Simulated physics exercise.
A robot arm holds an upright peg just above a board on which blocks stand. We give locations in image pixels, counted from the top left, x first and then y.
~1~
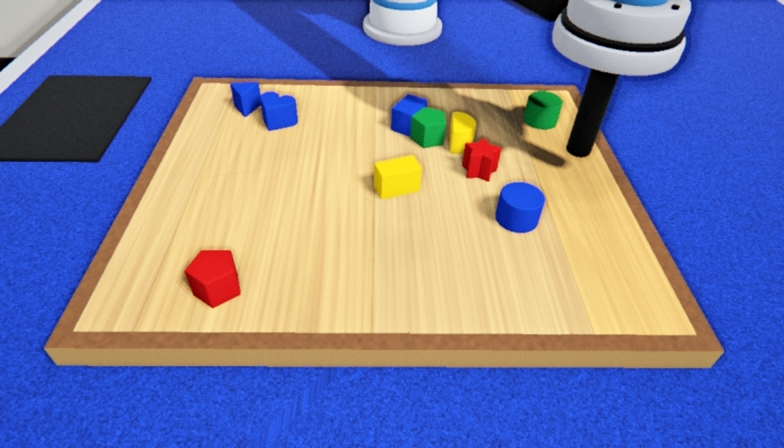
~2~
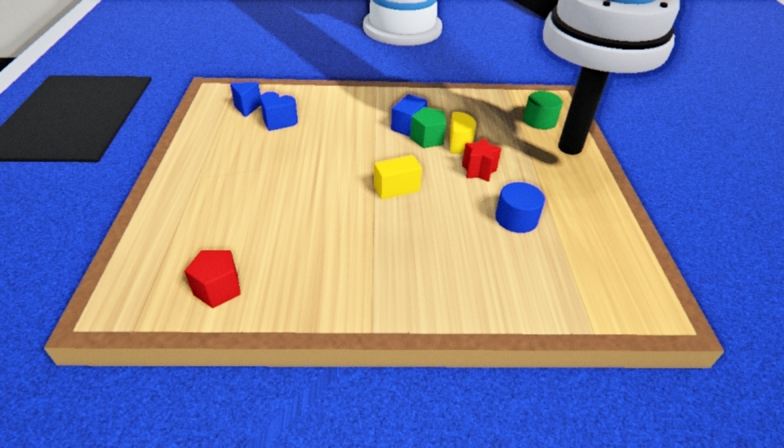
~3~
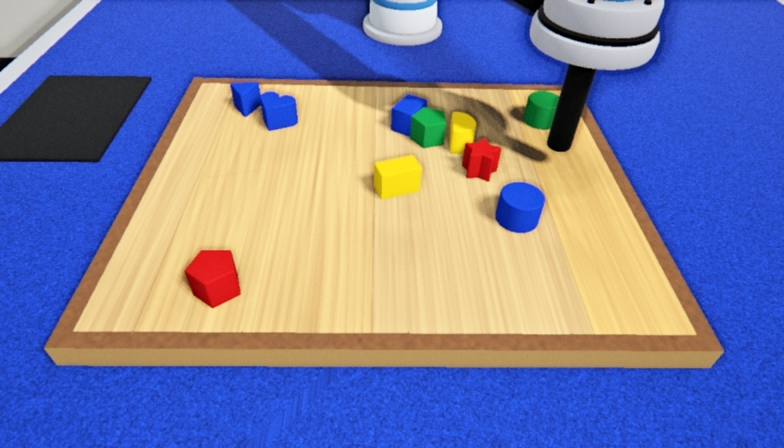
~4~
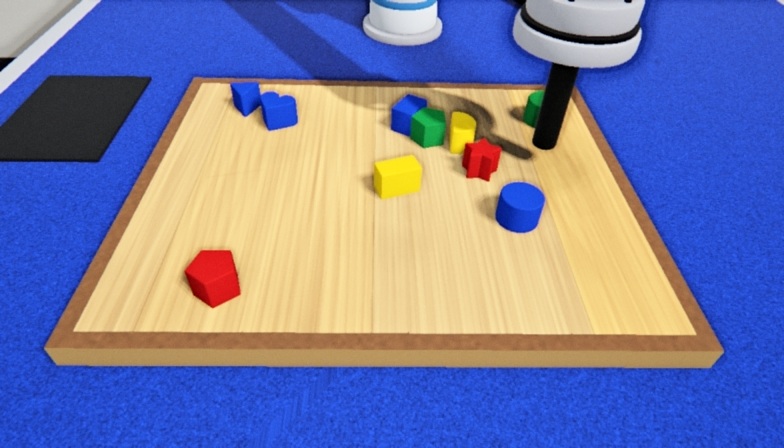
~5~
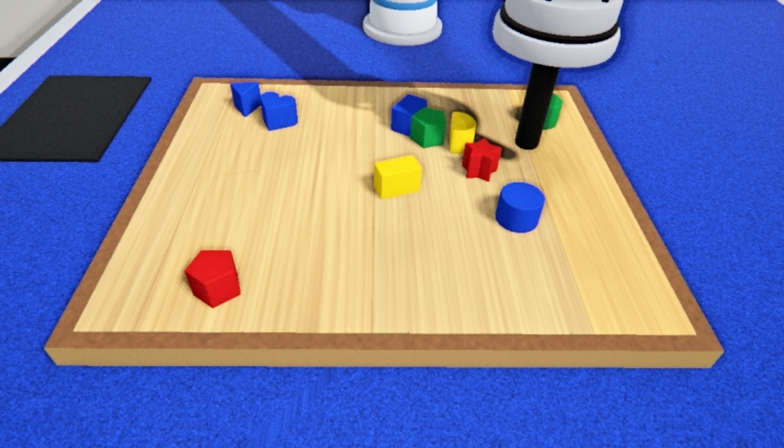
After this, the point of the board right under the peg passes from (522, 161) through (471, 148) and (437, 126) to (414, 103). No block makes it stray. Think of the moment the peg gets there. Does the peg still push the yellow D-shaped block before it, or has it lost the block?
The yellow D-shaped block is left behind or beside.
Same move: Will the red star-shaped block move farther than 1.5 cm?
Short answer: No.
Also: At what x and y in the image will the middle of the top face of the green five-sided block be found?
The middle of its upper face should be somewhere near (400, 113).
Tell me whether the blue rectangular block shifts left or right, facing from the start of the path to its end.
Gets pushed left.
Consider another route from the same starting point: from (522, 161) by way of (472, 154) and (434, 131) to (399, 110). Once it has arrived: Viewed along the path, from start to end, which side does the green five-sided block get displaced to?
Shifts left.
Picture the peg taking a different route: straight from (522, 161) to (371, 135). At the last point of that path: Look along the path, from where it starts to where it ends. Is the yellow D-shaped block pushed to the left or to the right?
Towards the right-hand side.
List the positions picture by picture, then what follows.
Peg's lower end at (578, 152); blue rectangular block at (410, 103); green five-sided block at (430, 116); yellow D-shaped block at (463, 121); red star-shaped block at (483, 148), in the first frame.
Peg at (570, 149); blocks still, in the second frame.
Peg at (558, 147); blocks still, in the third frame.
Peg at (543, 145); blocks still, in the fourth frame.
Peg at (526, 145); blue rectangular block at (410, 103); green five-sided block at (430, 116); yellow D-shaped block at (463, 121); red star-shaped block at (483, 148), in the fifth frame.
The first path, step by step. One third of the way, peg at (473, 132); green five-sided block at (425, 116); yellow D-shaped block at (451, 118).
Two thirds of the way, peg at (439, 109); blue rectangular block at (383, 97), turned 35° clockwise; green five-sided block at (400, 113), turned 25° anticlockwise; yellow D-shaped block at (415, 100), turned 30° anticlockwise.
At the end, peg at (415, 87); blue rectangular block at (376, 97), turned 20° clockwise; green five-sided block at (400, 113), turned 25° anticlockwise; yellow D-shaped block at (404, 93), turned 45° anticlockwise; red star-shaped block still.
